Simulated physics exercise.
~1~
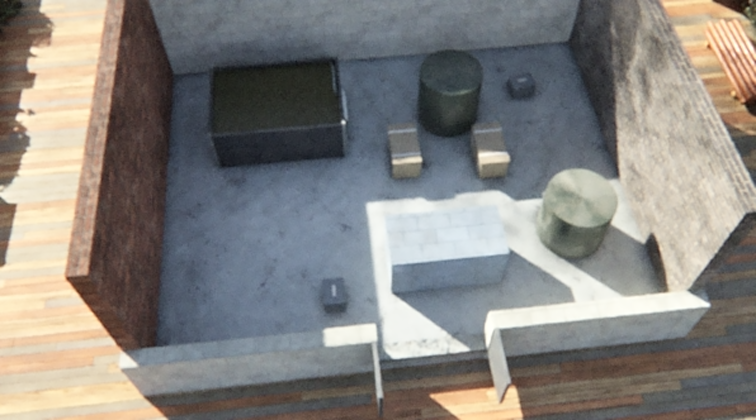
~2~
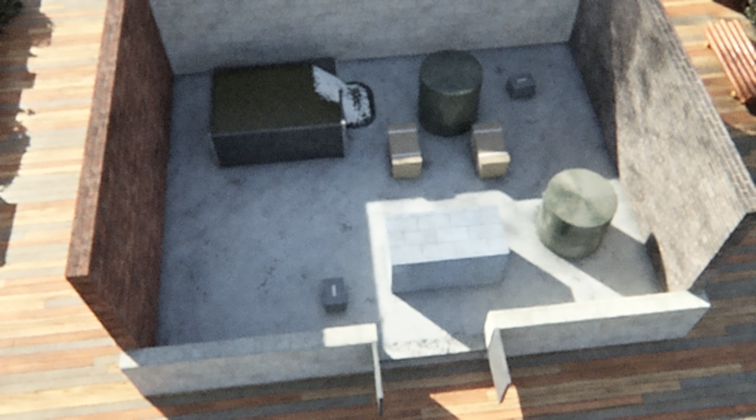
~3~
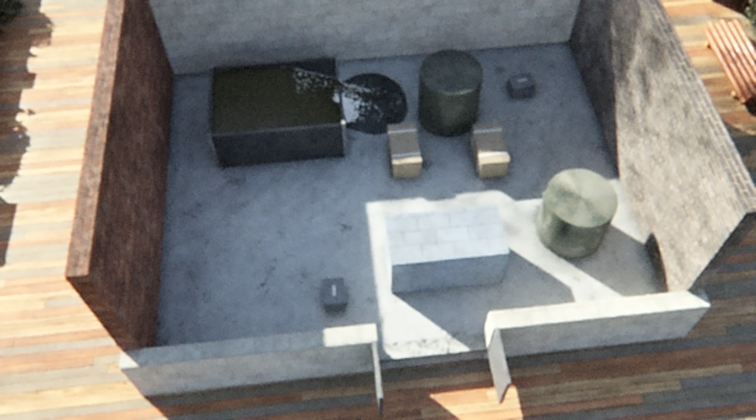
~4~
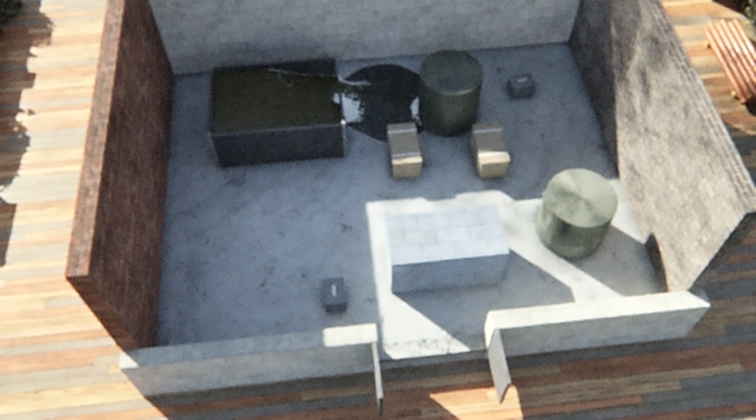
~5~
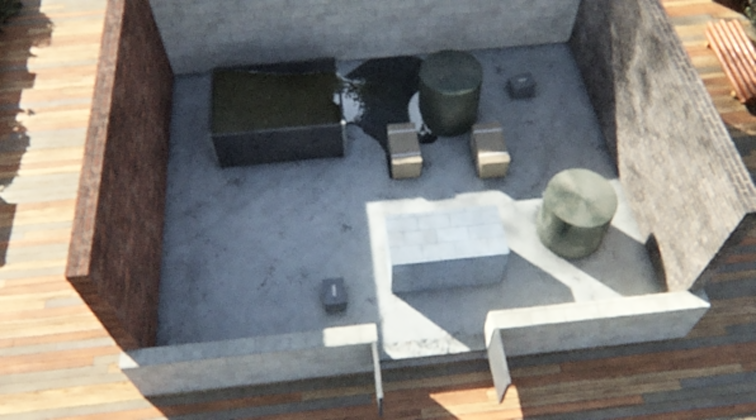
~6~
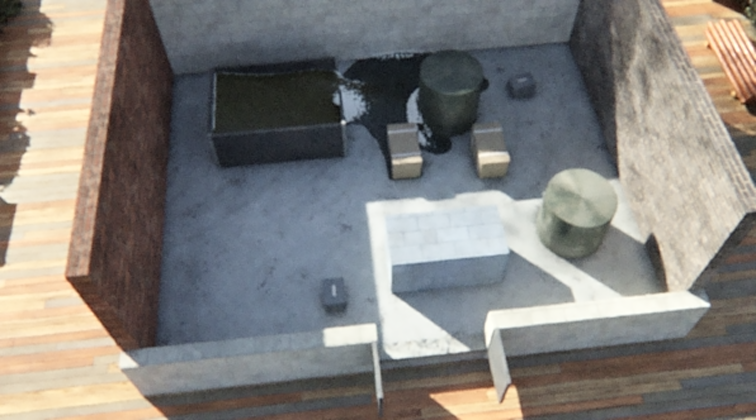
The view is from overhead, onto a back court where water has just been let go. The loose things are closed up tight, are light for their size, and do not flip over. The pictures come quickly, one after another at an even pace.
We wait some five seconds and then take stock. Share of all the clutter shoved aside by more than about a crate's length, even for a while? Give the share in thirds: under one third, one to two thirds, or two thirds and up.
Within the middle band.
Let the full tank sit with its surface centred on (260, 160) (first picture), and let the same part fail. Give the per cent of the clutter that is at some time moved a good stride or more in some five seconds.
By my reckoning, about 80 per cent.
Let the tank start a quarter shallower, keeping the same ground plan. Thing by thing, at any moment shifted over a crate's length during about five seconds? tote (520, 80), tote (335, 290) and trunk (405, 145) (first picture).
The first one: Reaches it. The second: Doesn't reach it. The third: Reaches it.
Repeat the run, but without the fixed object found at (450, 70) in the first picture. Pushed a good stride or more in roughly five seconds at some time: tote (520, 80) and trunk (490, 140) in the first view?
Went the distance, went the distance.
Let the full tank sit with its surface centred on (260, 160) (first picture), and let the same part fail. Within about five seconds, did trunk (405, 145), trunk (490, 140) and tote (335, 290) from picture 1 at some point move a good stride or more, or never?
Item one travelled far enough, item two travelled far enough, item three not displaced far.
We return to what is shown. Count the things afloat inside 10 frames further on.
1 in total.
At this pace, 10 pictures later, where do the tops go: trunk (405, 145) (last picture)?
(375, 169), roughly.
A moment on, 1 of 5 are well off their spots; 0 afloat.
Next, 2 of 5 are well off their spots; 1 afloat.
Later, 3 of 5 are well off their spots; 1 afloat.
In the end, 3 of 5 are well off their spots, and 3 have been at some point; 2 afloat.
